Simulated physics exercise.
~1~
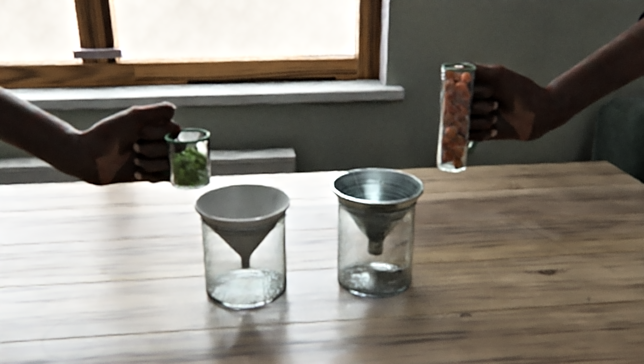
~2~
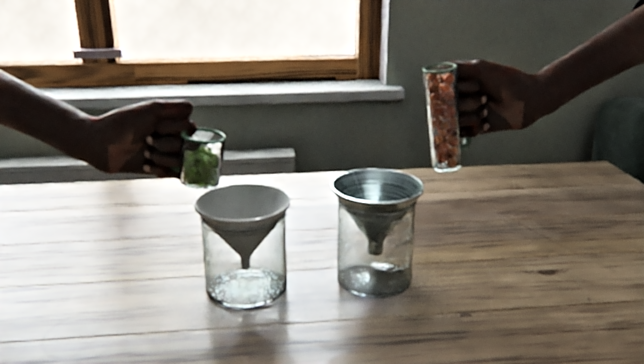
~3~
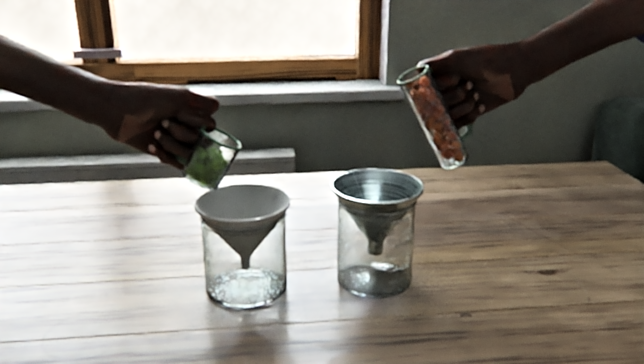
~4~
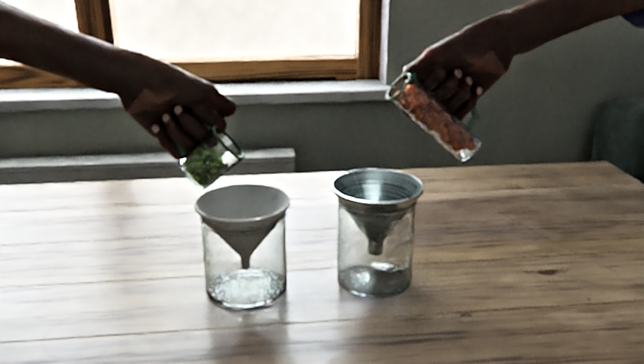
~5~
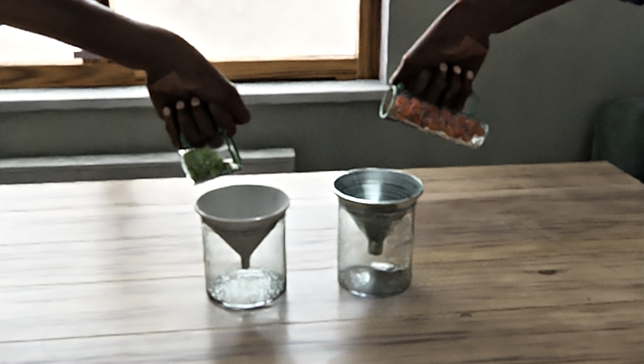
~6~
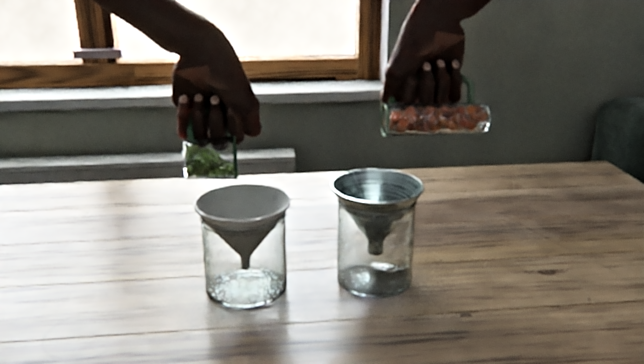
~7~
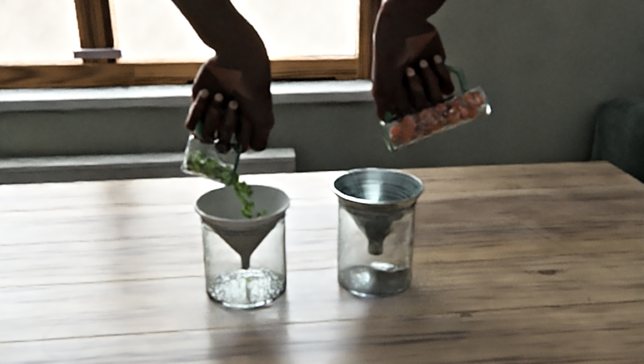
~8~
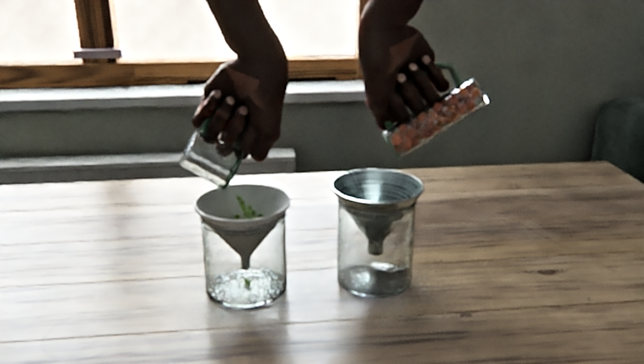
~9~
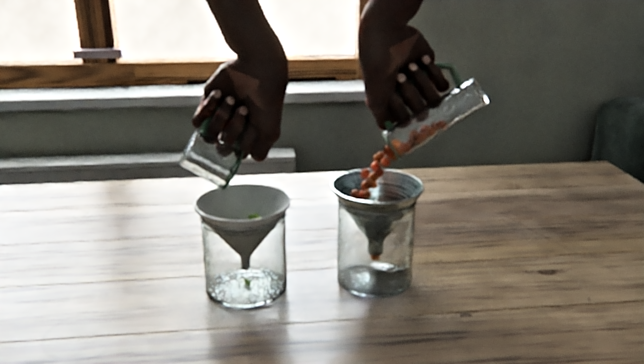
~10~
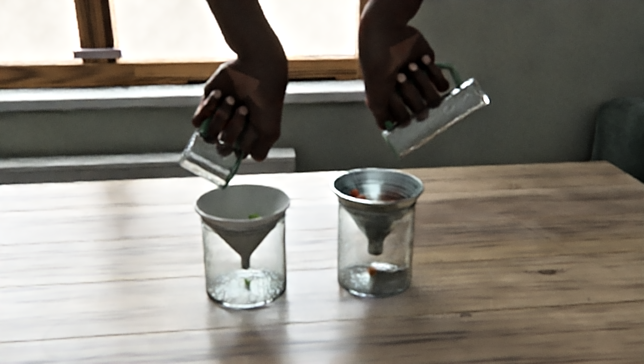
In the video, two hands tip glass cups over funnels set in clear jars on a wooden table, the left pouring green bits first, then the right pouring orange-red pieces. Both cups empty, and nearly everything stays stuck in the funnels, with little reaching the jars.
